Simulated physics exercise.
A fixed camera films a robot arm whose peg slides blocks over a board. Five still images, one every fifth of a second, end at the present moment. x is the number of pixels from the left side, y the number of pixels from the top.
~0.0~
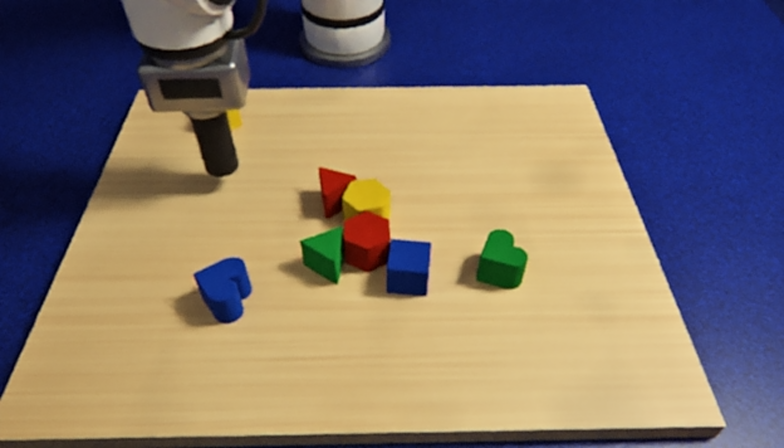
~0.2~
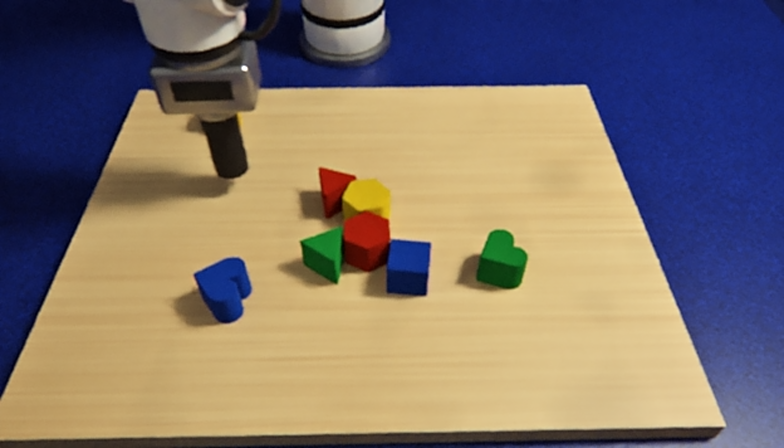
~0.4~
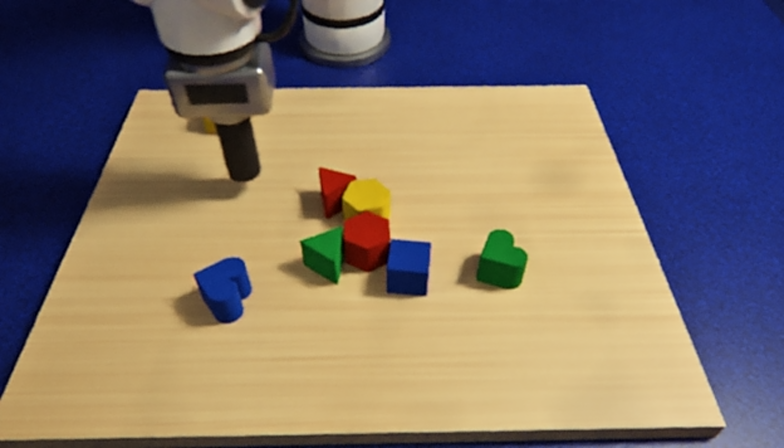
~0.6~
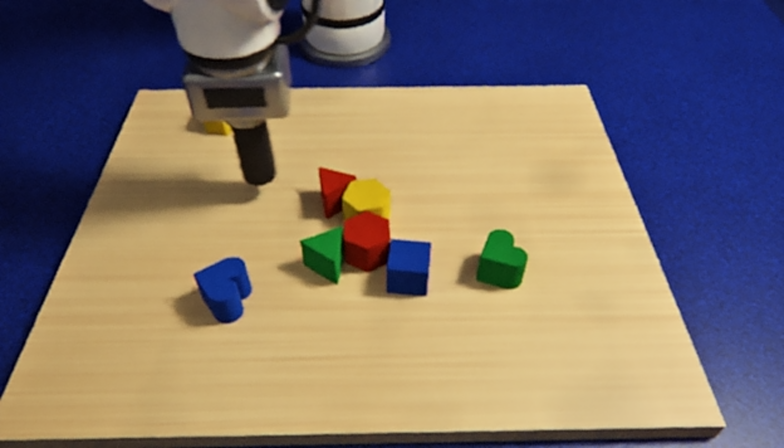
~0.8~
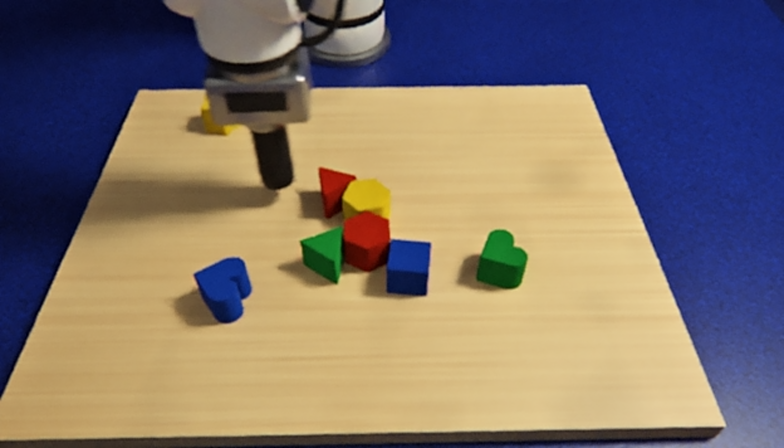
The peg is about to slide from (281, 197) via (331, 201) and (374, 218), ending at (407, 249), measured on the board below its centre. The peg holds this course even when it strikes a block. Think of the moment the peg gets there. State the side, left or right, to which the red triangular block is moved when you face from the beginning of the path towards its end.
So, looking from the first point of the path to the last, the red triangular block moves leftwards.
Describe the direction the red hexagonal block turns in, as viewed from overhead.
From the top: Clockwise.
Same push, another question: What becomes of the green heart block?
Left in place.
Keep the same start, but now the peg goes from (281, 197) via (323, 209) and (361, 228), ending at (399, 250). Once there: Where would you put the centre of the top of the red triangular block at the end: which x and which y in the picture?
Somewhere near (367, 177).
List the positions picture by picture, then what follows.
In the first frame, peg's lower end (223, 167); red triangular block (333, 179); yellow hexagonal block (366, 193); red hexagonal block (367, 229); blue square block (410, 255); green heart block (504, 248).
In the second frame, peg (233, 169); blocks still.
In the third frame, peg (245, 172); blocks still.
In the fourth frame, peg (260, 176); blocks still.
In the fifth frame, peg (278, 180); red triangular block (333, 179); yellow hexagonal block (366, 193); red hexagonal block (367, 229); blue square block (410, 255); green heart block (504, 248).
On the path given first. One third of the way, peg (330, 184); red triangular block (360, 175); yellow hexagonal block (379, 195), turned 35° clockwise.
Two thirds of the way, peg (374, 202); red triangular block (400, 179); yellow hexagonal block (415, 208), turned 60° clockwise.
At the end, peg (408, 232); red triangular block (403, 179), turned 15° anticlockwise; yellow hexagonal block (451, 223), turned 25° clockwise; red hexagonal block (368, 237), turned 25° clockwise; blue square block still; green heart block still.
